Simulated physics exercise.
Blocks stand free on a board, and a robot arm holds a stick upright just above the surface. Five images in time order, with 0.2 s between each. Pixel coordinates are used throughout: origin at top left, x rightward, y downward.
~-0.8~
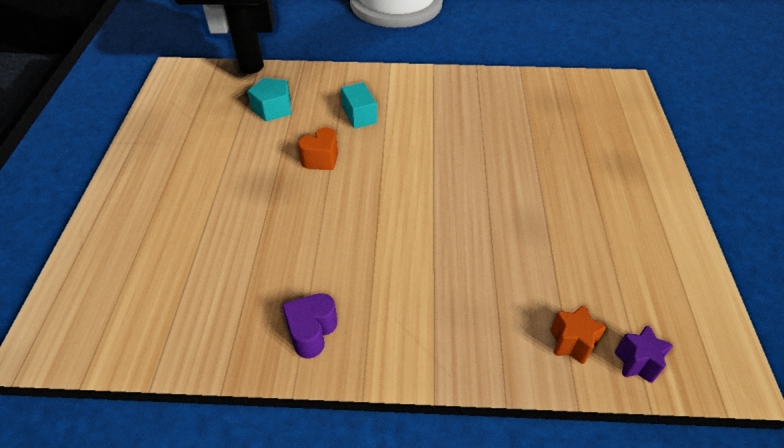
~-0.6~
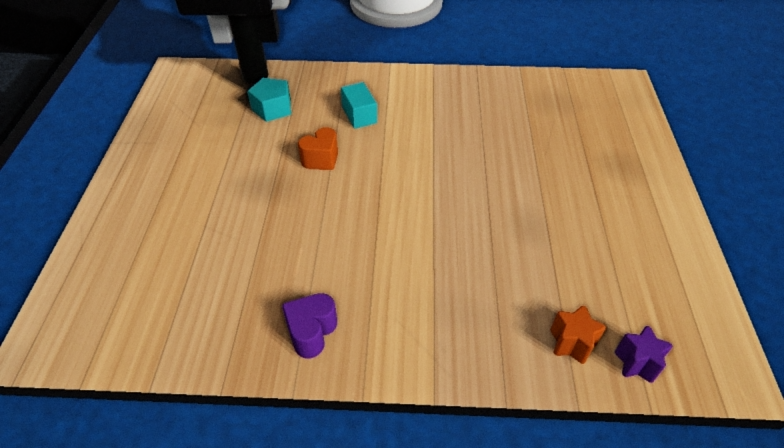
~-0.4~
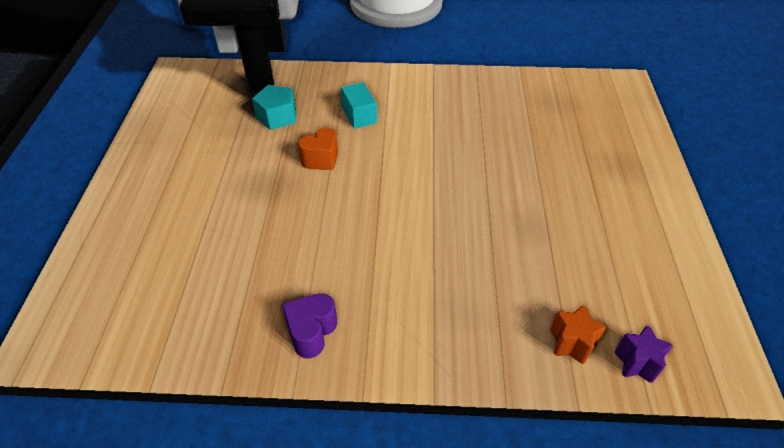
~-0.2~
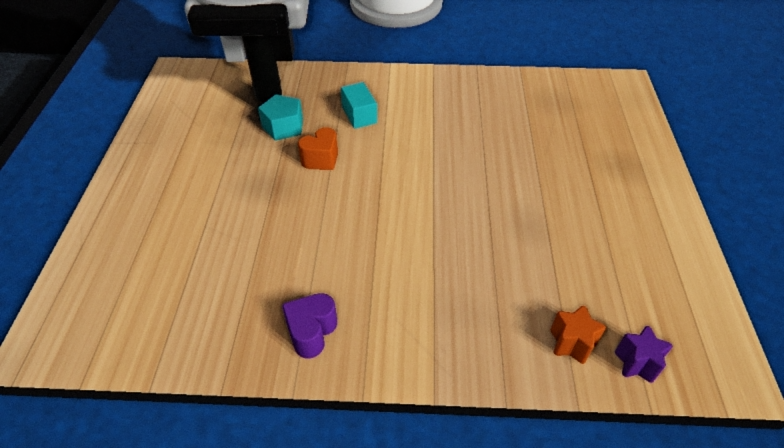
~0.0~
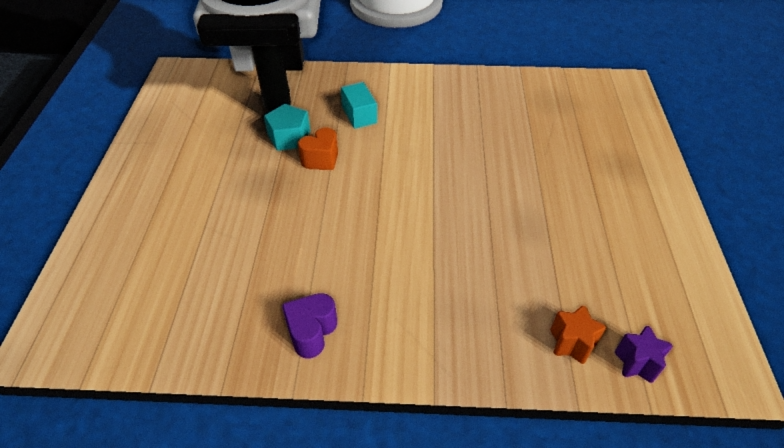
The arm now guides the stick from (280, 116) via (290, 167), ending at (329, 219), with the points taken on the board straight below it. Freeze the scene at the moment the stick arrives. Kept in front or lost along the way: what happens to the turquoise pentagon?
It is still ahead of the stick.
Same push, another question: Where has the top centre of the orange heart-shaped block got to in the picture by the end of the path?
It sits at (340, 154).
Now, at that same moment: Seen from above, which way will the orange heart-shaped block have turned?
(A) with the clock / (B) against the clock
Letter B.
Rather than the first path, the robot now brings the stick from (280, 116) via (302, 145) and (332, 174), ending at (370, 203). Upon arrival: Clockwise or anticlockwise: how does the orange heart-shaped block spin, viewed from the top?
From above, it looks like the orange heart-shaped block goes counterclockwise.
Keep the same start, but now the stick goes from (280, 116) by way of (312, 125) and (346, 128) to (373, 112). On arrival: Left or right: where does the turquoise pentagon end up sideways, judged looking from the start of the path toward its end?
It moves right.
On the path given first. One third of the way, stick at (280, 138); turquoise pentagon at (295, 150); orange heart-shaped block at (331, 149), turned 45° anticlockwise.
Two thirds of the way, stick at (300, 172); turquoise pentagon at (317, 186); orange heart-shaped block at (340, 154), turned 85° anticlockwise.
At the end, stick at (328, 208); turquoise pentagon at (339, 226), turned 20° clockwise; orange heart-shaped block at (340, 154), turned 85° anticlockwise; turquoise oblong in place.
